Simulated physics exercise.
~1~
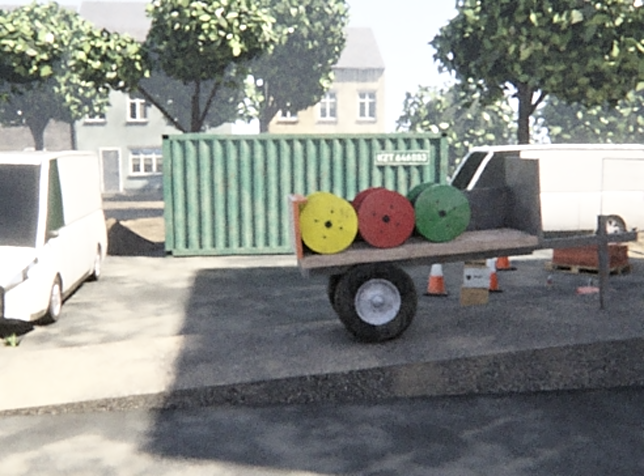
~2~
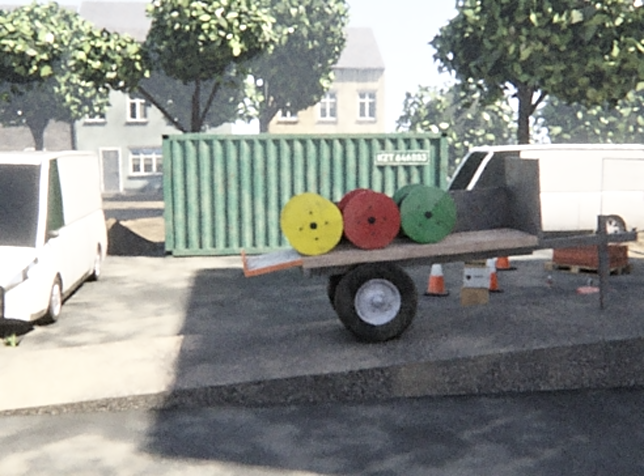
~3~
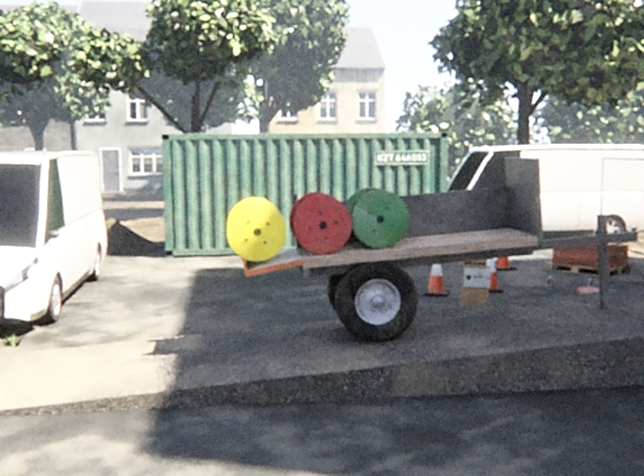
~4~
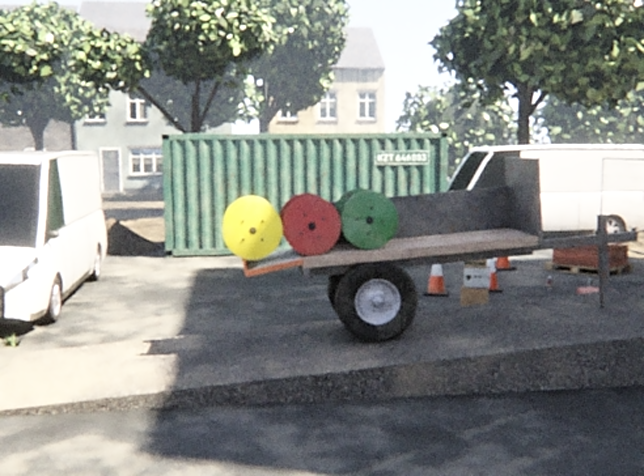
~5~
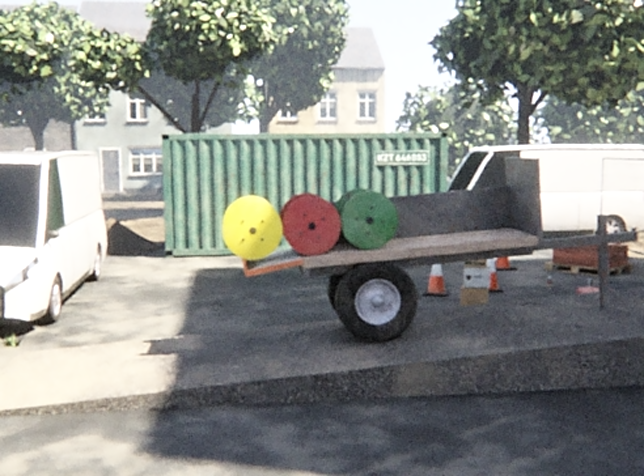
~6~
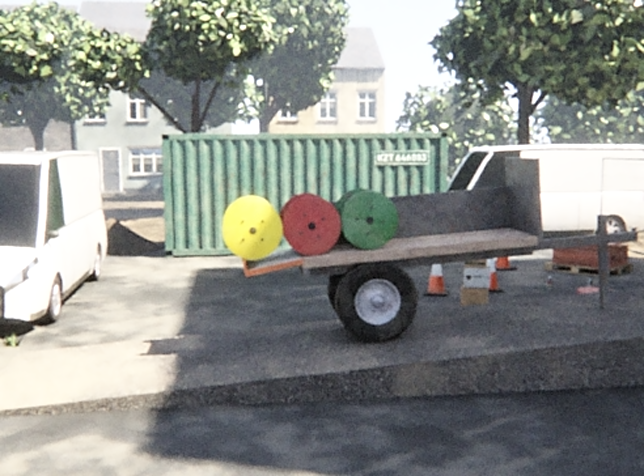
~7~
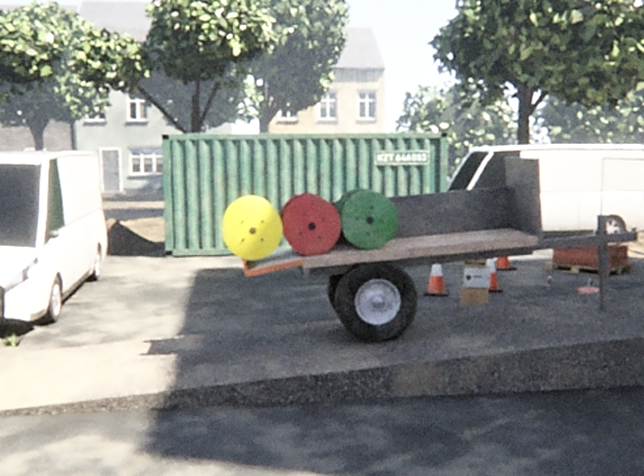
The footage shows yellow, red and green cable reels on a parked trailer as its tailgate drops open and they roll left together. The yellow reel comes to rest on the lowered tailgate, while the red and green ones stop behind it on the bed.
